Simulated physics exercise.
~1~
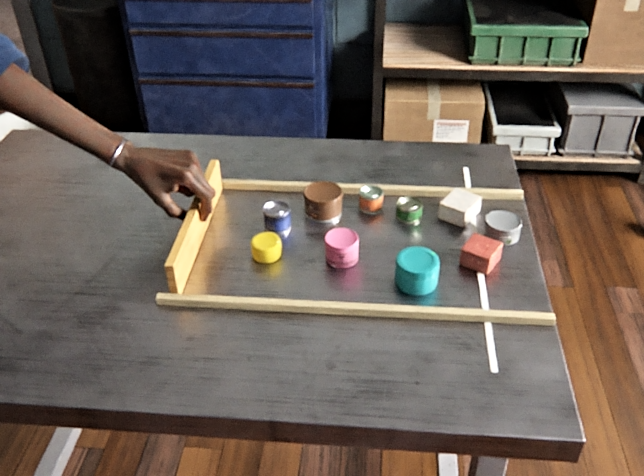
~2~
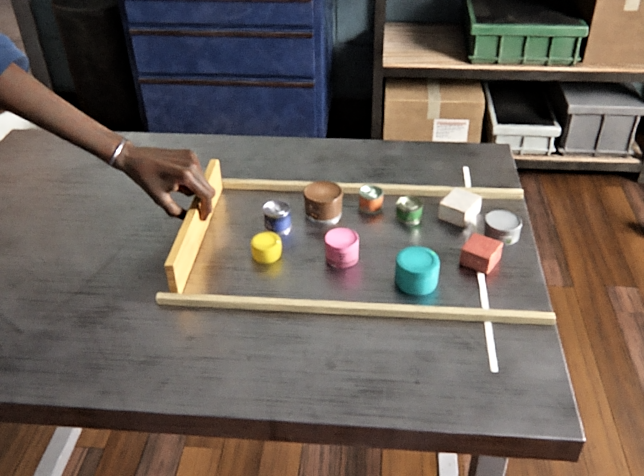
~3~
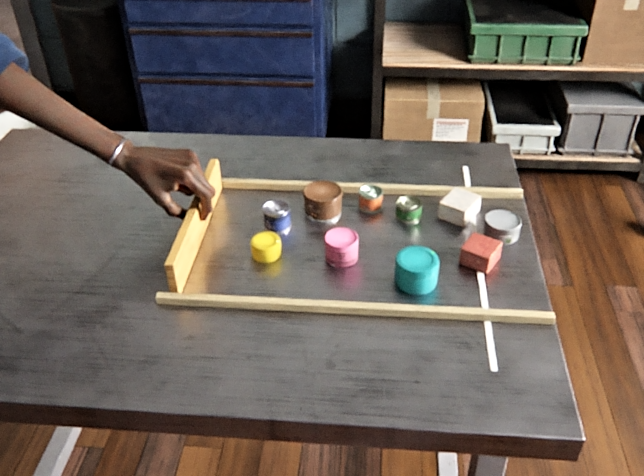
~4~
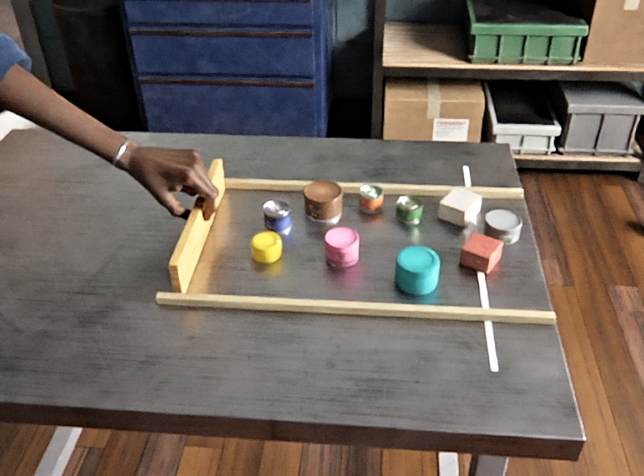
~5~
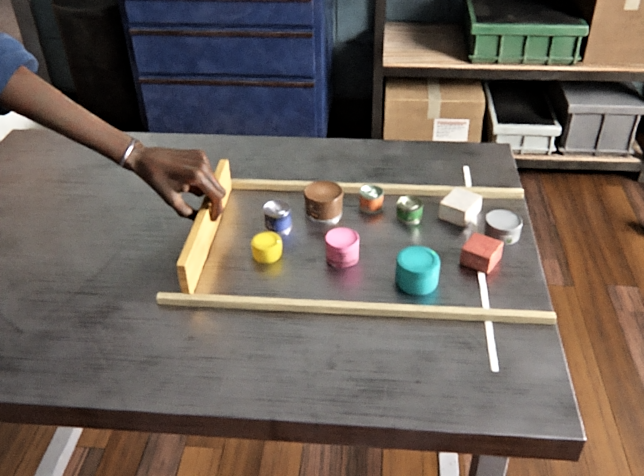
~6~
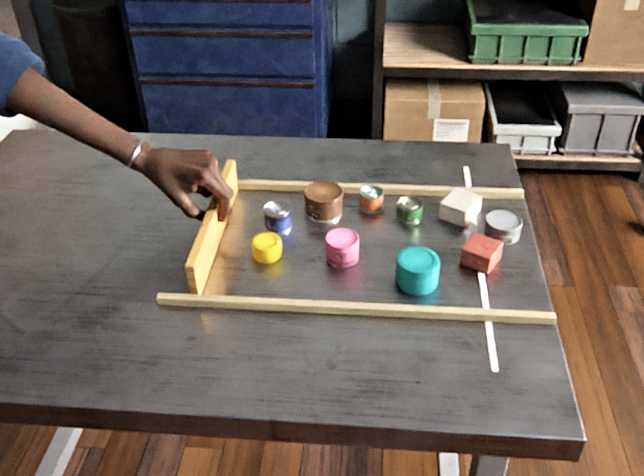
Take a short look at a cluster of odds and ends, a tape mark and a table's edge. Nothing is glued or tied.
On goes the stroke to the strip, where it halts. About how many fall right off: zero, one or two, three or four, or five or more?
Just one or two tumble.
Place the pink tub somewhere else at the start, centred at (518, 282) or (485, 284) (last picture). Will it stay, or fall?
Place by place, it holds its place, then holds its place.
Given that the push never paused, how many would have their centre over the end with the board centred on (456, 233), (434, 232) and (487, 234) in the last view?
By position: 0 / 0 / 3.
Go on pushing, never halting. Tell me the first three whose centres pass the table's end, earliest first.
They are the grey tub, then the red block, then the white block.
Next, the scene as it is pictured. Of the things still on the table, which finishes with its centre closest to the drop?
That would be the white block.
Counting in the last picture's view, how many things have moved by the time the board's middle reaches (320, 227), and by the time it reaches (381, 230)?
At the first spot the count is 5, and at the second it is 7.
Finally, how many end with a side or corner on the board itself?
The count in contact is 4.
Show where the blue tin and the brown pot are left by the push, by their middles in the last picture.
(492, 233) and (495, 212).
Soon after, none off yet; grey tub at rest near (503, 227); red block at rest near (481, 253); white block at rest near (460, 207).
After that, none off yet; grey tub moving near (512, 230); red block displaced about its own width near (517, 257); white block displaced about its own width near (498, 207).
In the end, the number that fall off is one or two; gone, red block and grey tub.
